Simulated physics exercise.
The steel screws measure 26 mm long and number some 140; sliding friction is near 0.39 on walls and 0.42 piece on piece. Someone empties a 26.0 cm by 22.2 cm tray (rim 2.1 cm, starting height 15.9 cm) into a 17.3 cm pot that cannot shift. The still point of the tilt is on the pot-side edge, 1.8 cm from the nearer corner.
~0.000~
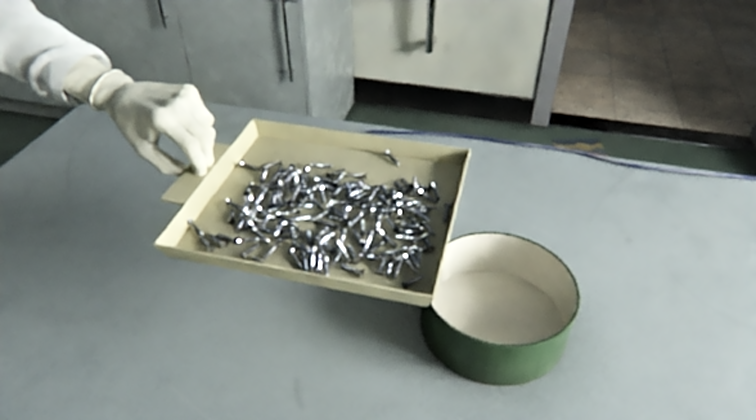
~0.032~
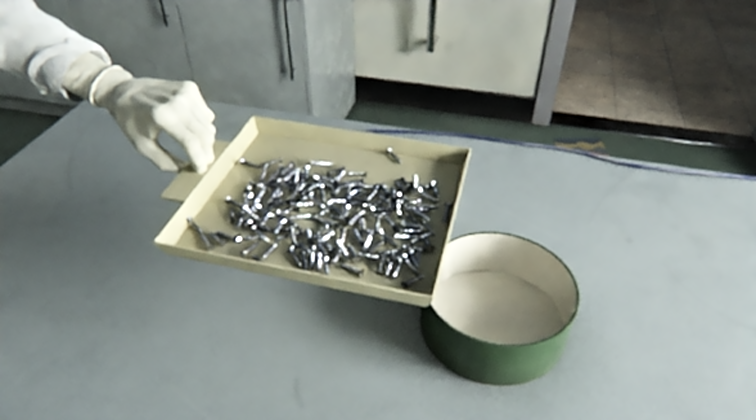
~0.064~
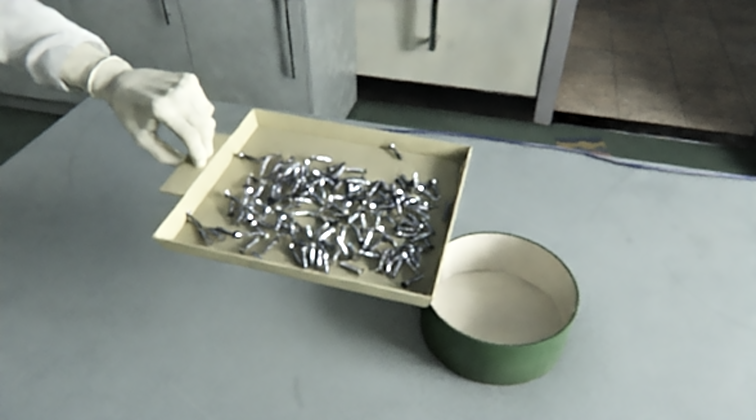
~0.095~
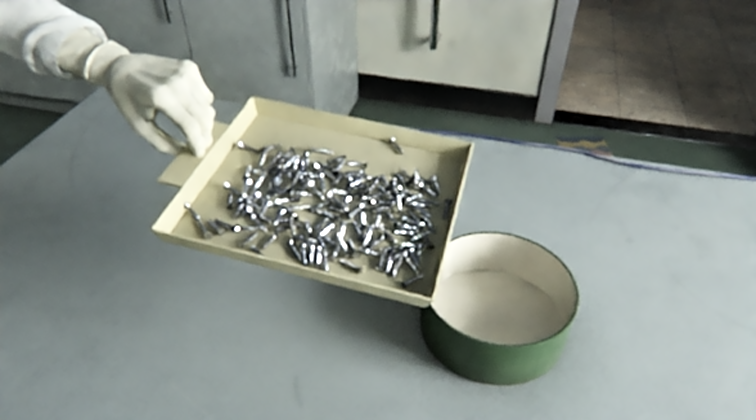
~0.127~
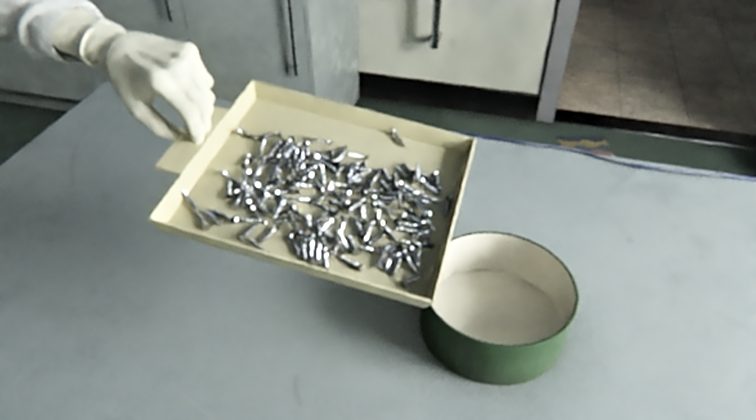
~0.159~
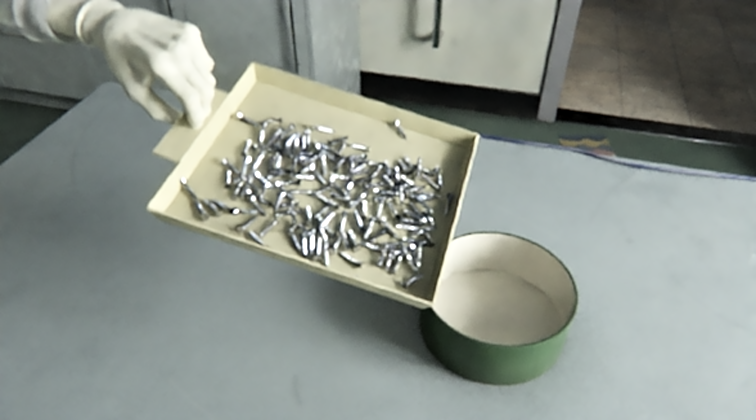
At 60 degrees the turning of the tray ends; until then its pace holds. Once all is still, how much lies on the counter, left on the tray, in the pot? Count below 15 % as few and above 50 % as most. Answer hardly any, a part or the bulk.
Counter the bulk, tray a part, pot hardly any.
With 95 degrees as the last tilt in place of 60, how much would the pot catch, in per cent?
In that case some 0 per cent.
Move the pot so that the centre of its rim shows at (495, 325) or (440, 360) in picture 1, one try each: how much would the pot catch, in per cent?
Some 35 and 75 per cent.
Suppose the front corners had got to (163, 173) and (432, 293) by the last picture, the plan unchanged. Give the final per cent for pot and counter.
Pot 50, counter 15.
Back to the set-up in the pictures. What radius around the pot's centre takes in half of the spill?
About 18 cm.
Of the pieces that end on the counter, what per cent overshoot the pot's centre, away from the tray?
Some 60 per cent.
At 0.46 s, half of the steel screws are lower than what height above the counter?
Some 24 cm.
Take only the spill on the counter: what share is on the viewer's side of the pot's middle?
Roughly 100 per cent.
Then, at 0.34 s, tilt 39 degrees; the tray holds 100 %, the pot 0 %.
After 0.46 s, tilt 55 degrees; the tray holds 100 %, the pot 0 %.
After 0.71 s, tilt 60 degrees; the tray holds 55 %, the pot 0 %.
At rest (1.7 s), counter 70 %, tray 25 %, pot 0 %.
